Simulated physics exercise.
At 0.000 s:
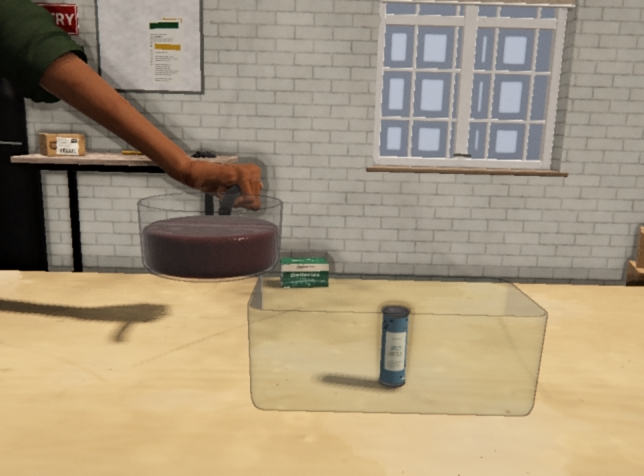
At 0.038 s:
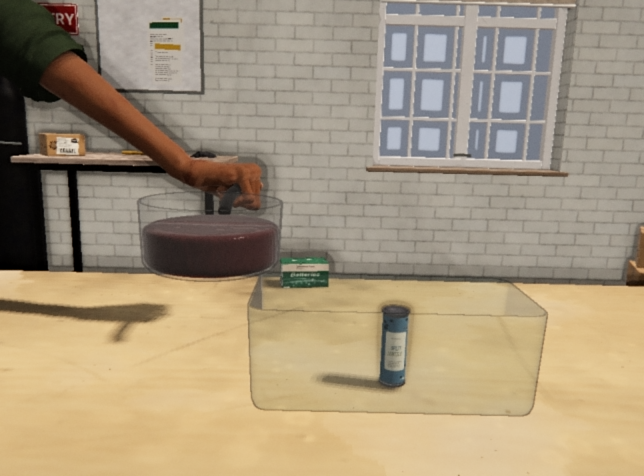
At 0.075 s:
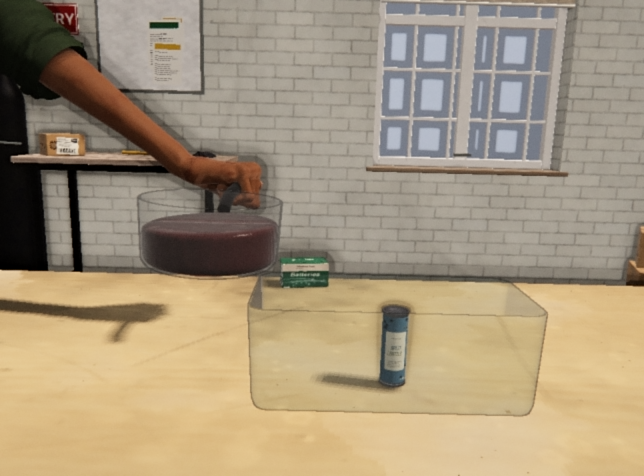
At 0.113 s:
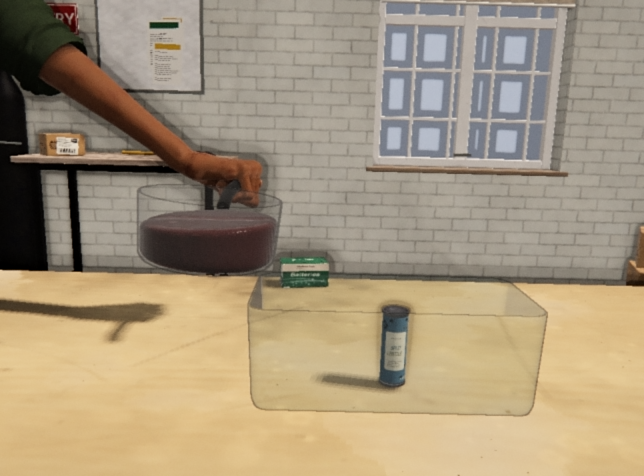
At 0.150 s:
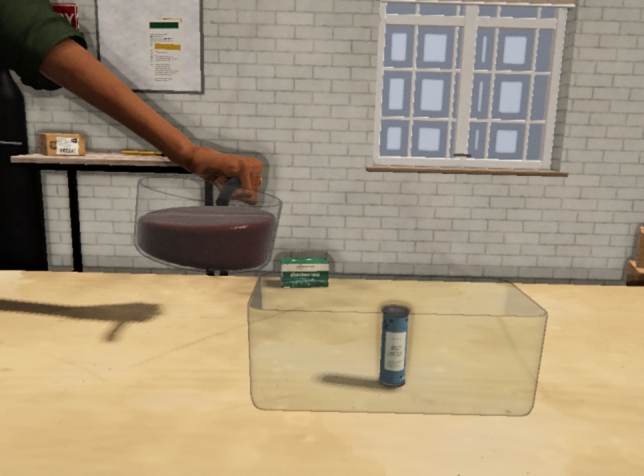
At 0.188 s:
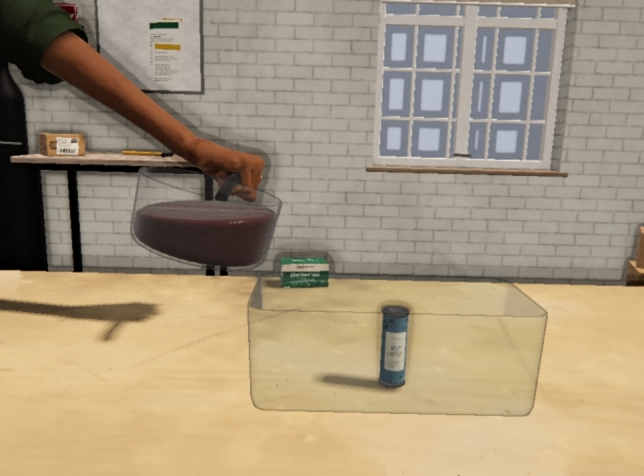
We see a hand holding a clear pot of dark red wine above and left of an empty transparent oblong basin with a blue tin; the pot starts level, then gradually tilts slightly toward the right, its left side rising.
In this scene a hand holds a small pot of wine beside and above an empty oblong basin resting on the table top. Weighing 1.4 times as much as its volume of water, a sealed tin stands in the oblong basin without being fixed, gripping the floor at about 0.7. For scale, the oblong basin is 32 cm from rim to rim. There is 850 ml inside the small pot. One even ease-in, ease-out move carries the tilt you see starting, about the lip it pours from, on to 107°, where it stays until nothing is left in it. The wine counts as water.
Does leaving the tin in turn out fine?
No.
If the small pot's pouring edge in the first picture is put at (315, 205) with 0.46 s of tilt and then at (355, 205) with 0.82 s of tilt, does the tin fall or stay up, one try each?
Run one: It does not tip. Run two: It does not tip.
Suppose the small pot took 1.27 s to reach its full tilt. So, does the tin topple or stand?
Well, the tin simply tips.
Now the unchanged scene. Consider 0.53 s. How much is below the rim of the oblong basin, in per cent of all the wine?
Roughly 2 per cent.
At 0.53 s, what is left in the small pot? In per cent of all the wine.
Around 64 in a hundred.
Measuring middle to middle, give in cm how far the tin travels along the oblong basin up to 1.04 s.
About 8 cm.
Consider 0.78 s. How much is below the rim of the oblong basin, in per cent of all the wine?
Roughly 74 percent of it.
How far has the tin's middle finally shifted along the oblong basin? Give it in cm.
Looks like roughly 8.0 cm in total.
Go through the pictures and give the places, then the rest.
It leans 0°; its right rim is at (281, 205); the wine meets the walls at (148, 224) and (279, 228); the oblong basin's rim runs from (255, 291) to (527, 297); the tin's top is at (396, 314), in the first frame.
It leans 1°; its right rim is at (281, 205); the wine meets the walls at (147, 224) and (279, 226), in the second frame.
It leans 2°; its right rim is at (281, 205); the wine meets the walls at (146, 222) and (278, 224), in the third frame.
It leans 5°; its right rim is at (281, 205); the wine meets the walls at (145, 219) and (277, 221), in the fourth frame.
It leans 9°; its right rim is at (281, 205); the wine meets the walls at (143, 215) and (276, 217), in the fifth frame.
It leans 13°; its right rim is at (281, 205); the wine meets the walls at (141, 208) and (277, 213), in the sixth frame.
By 0.53 s the tilt is 77° and 65 per cent is still to pour; the tin stands where it began.
By 0.78 s the tilt is 106° and 8 per cent is still to pour; the tin leans 20°.
By 1.04 s the tilt is 107° and 0 per cent is still to pour; the tin lies on its side.
By 1.32 s the tilt is 107° and 0 per cent is still to pour; the tin lies on its side.
At rest the tin lies on its side.
